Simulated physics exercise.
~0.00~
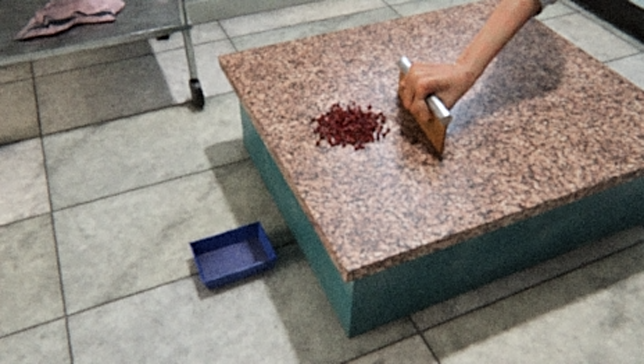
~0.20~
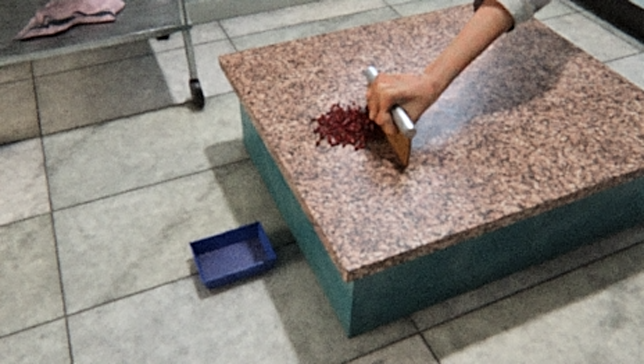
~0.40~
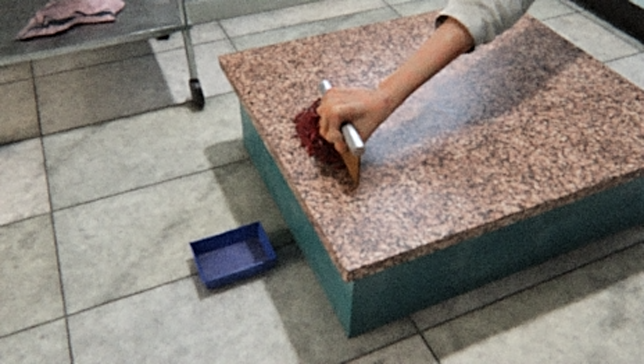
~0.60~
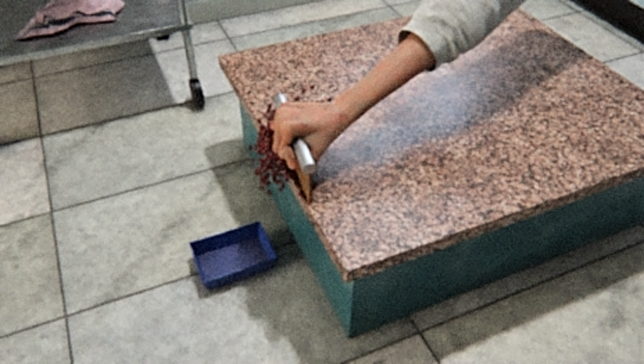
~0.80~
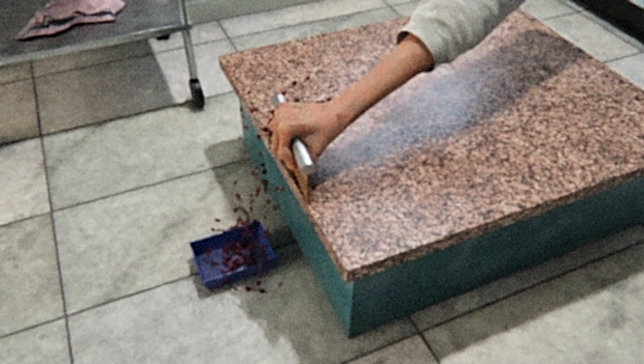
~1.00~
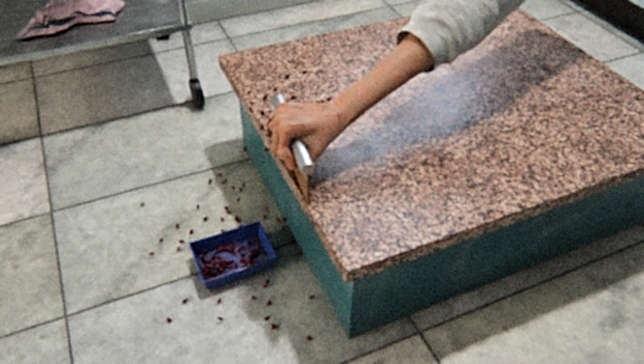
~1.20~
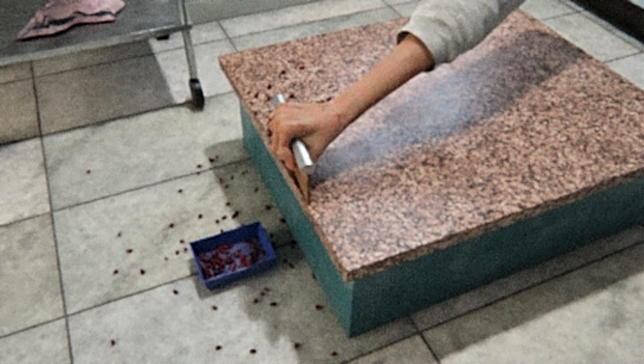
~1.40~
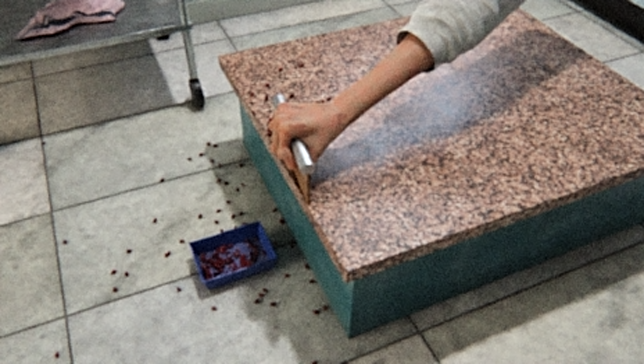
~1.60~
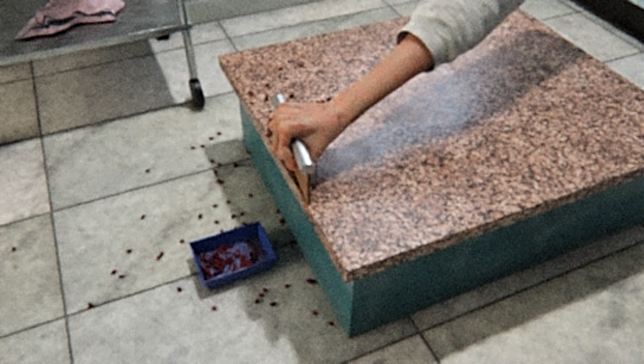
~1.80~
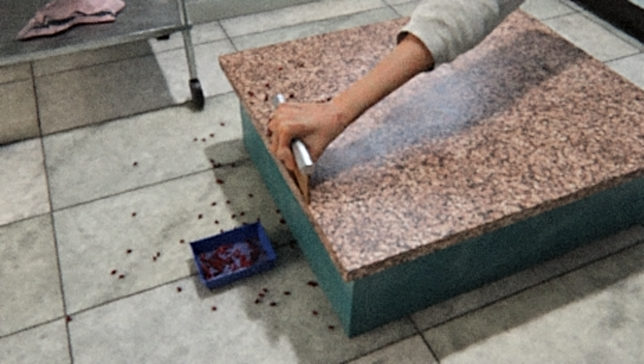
On a speckled stone slab above a tiled floor, a hand pushed a pile of dark red beans leftward with a scraper until they spilled over the edge, some landing in a small blue tin, others scattering across the tiles, and a few staying on top.
